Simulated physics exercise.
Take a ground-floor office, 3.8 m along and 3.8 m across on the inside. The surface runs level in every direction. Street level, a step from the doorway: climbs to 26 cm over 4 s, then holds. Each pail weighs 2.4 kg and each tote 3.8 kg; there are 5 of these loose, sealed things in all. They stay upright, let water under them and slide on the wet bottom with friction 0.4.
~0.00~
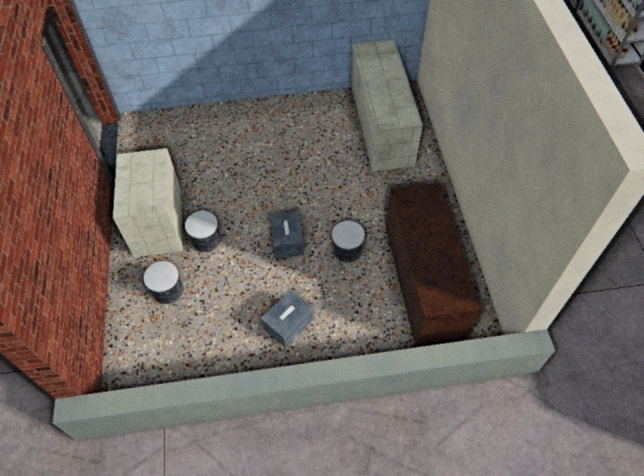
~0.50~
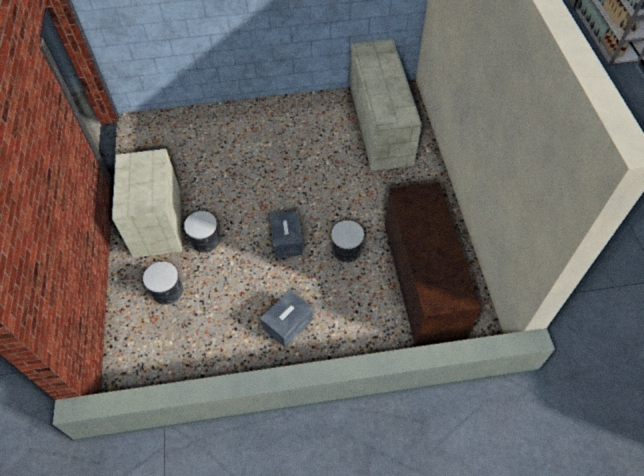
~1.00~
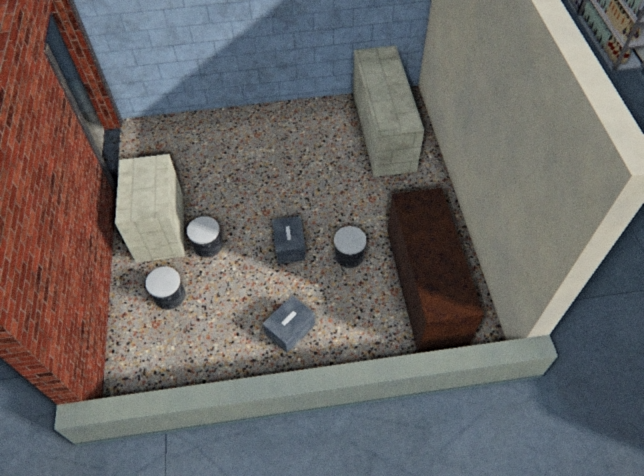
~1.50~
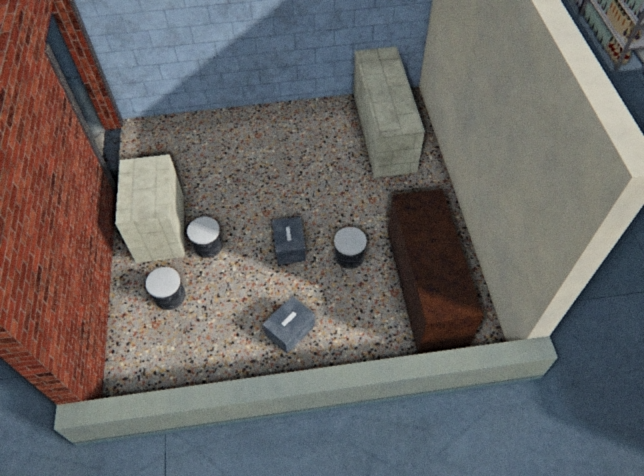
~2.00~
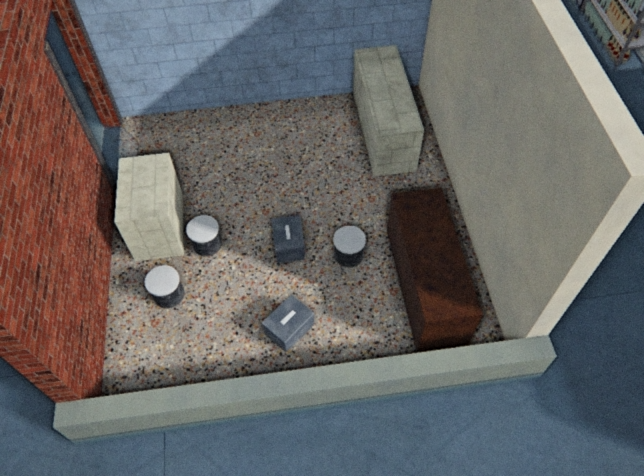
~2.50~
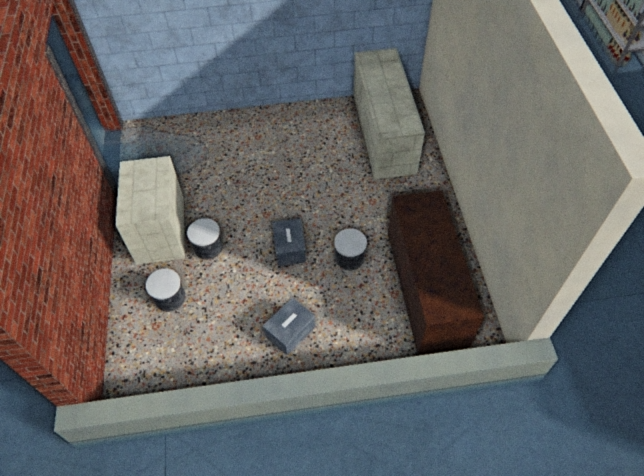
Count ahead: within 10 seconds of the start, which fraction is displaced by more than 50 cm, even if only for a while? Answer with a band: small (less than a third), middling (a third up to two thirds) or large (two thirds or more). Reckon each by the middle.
Middling.
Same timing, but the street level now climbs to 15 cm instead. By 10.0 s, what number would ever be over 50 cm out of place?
Under that setup the answer is 2.
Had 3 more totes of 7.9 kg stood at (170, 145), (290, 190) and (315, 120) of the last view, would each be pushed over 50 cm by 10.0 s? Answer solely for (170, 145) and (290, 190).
Taking them in order, the first is above the threshold and the second is above the threshold.
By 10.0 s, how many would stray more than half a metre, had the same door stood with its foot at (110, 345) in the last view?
So the tally would be 5.
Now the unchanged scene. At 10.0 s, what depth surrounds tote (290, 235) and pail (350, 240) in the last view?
Close to 8 and 11 centimetres.
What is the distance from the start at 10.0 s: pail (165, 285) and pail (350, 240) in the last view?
They've ended up 30 cm and 200 cm away, in that order.
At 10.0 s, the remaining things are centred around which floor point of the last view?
Around (163, 299).
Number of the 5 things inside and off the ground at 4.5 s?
Count at that moment: 0.
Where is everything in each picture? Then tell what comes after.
A pail at (201, 224) rests on the ground; a pail at (161, 276), on the bottom; water covers 0.0 m2; 0 of 5 have shifted, in the first picture.
A pail at (200, 224), on the bottom; a pail at (160, 276), on the bottom; water covers 0.0 m2; 0 of 5 have shifted, in the second picture.
A pail at (203, 229) rests on the ground; a pail at (163, 281) rests on the ground; water covers 0.0 m2; 0 of 5 have shifted, in the third picture.
A pail at (203, 230), on the bottom; a pail at (163, 281) rests on the ground; 0.0 m2 under water; 0 of 5 have shifted, in the fourth picture.
A pail at (202, 228) rests on the ground; a pail at (162, 280) rests on the ground; 0.1 m2 under water; 0 of 5 have shifted, in the fifth picture.
A pail at (203, 231) rests on the ground; a pail at (163, 283), on the bottom; 0.7 m2 under water; 0 of 5 have shifted, in the sixth picture.
After 3.5 s 0 of 5 are over 50 cm from their spots; 0 afloat.
After 4.5 s 0 of 5 are over 50 cm from their spots; 0 afloat.
After 7.0 s 1 of 5 are over 50 cm from their spots; 2 afloat.
After 10.0 s 3 of 5 are over 50 cm from their spots, and 3 have been at some point; 4 afloat.
